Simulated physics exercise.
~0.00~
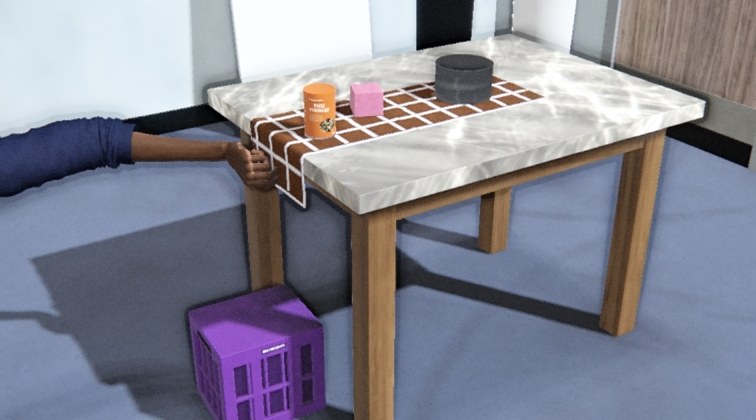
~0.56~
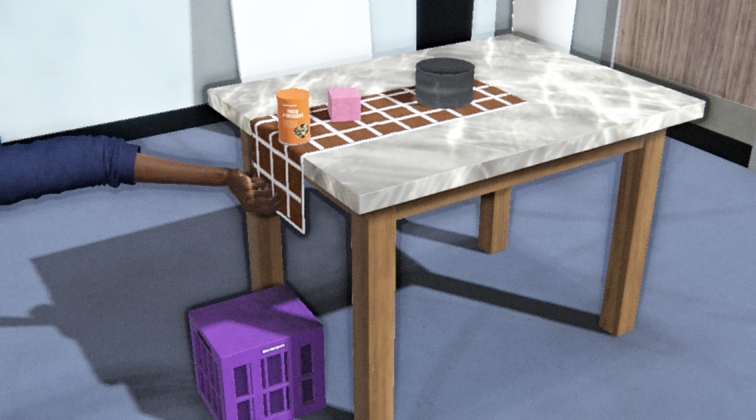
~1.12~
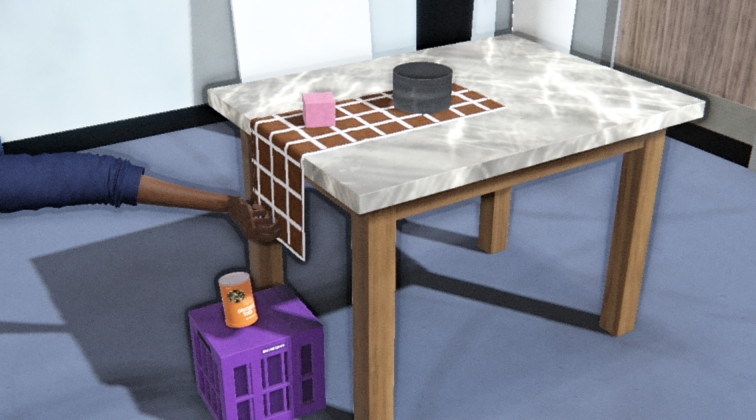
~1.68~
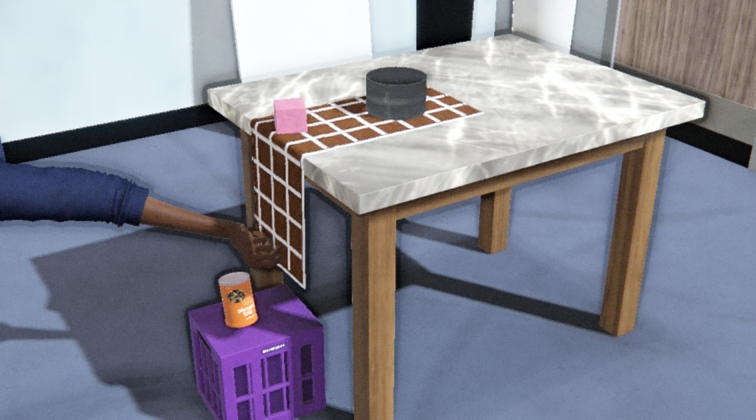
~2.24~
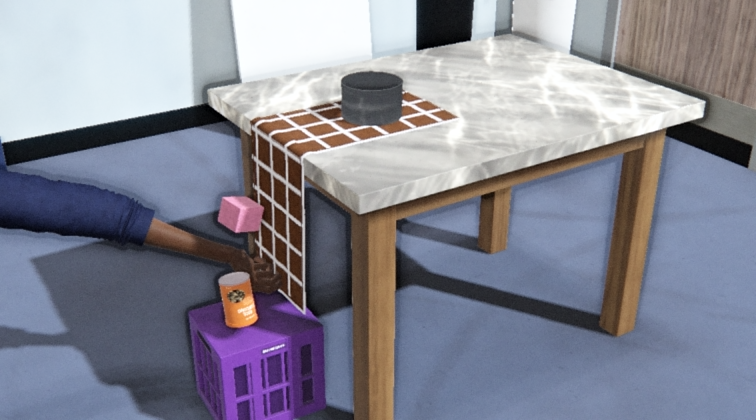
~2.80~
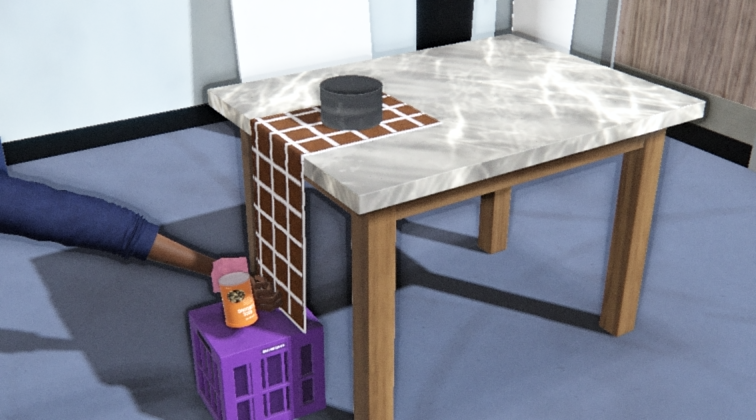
A hand pulled a brown checked cloth down over the left end of a marble-topped table, carrying an orange tin and then a pink block off onto the purple crate below, while the dark pot slid along but stayed on top.
